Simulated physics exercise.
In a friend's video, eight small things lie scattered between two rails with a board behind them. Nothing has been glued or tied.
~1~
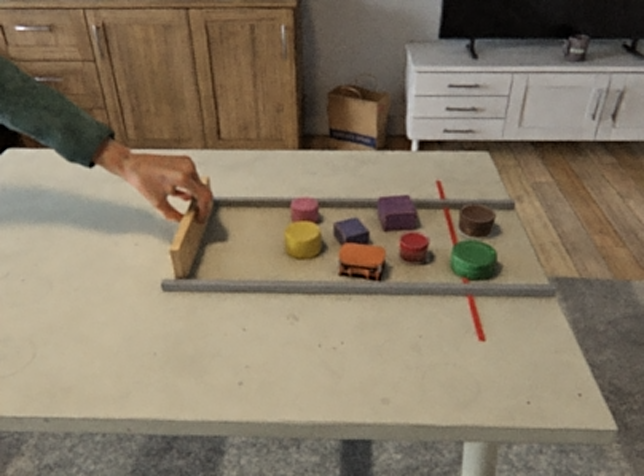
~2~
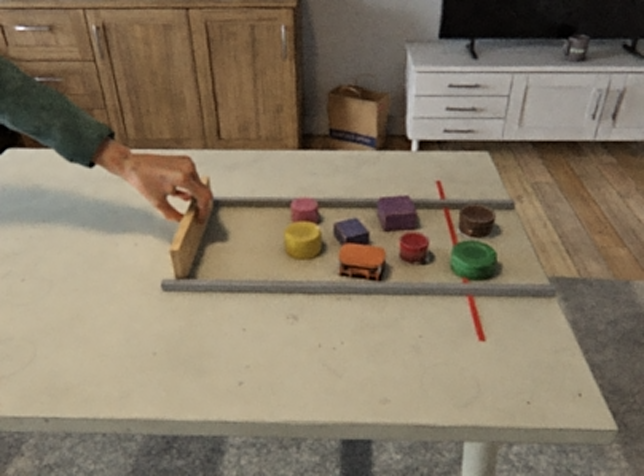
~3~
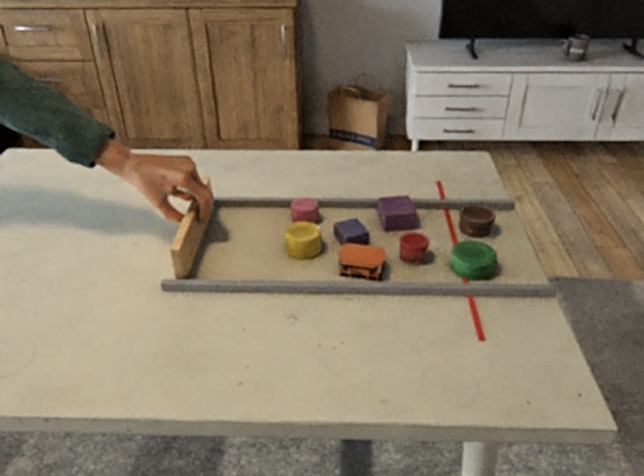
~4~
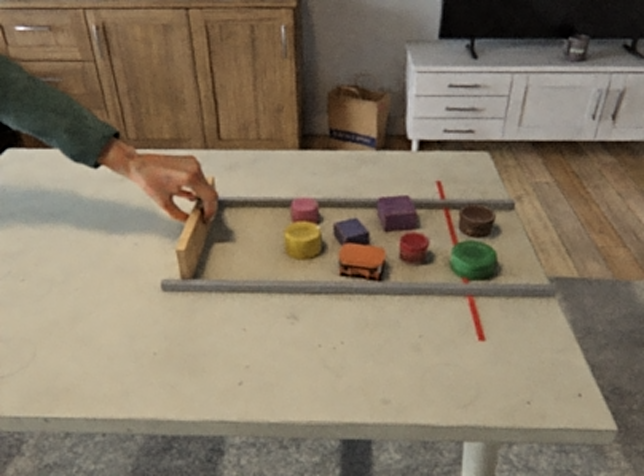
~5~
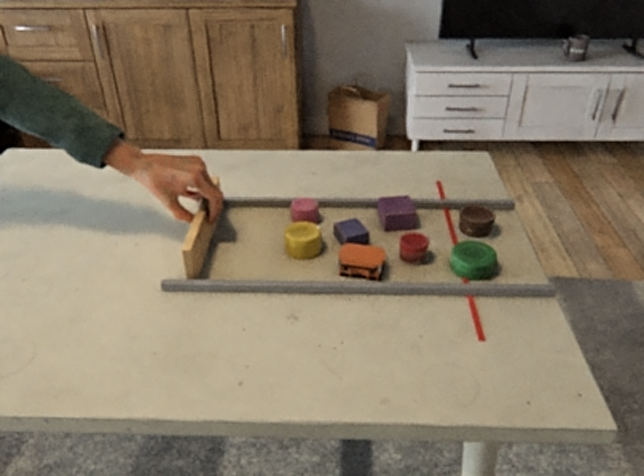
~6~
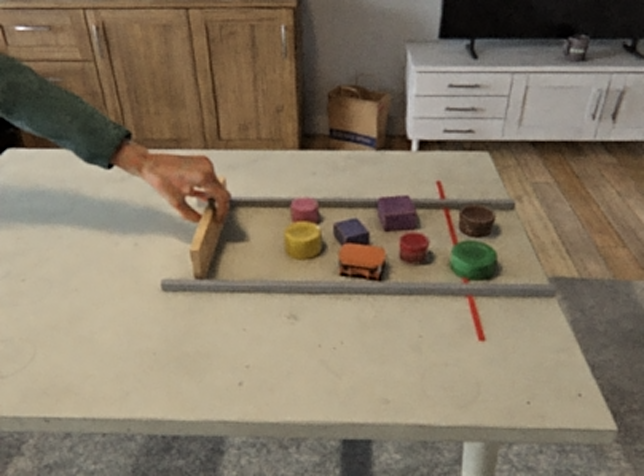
On a pale table, a hand slides a wooden board slightly right between two rails.
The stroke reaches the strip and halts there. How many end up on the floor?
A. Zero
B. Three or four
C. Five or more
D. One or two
Answer: A.
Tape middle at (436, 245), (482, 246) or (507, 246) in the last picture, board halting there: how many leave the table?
You'd get 0, then 1, then 4.
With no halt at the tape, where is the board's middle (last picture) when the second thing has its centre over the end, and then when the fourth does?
(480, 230) and (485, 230).
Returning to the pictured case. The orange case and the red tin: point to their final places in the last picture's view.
(486, 267), and the other (510, 245).
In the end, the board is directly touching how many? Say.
It ends up touching 4.
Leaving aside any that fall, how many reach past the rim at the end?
It would come to 2.
Soon after, none off yet; brown pot at rest near (476, 222); green lid at rest near (473, 260); red tin at rest near (413, 249).
In the end, the number that fall off is zero.
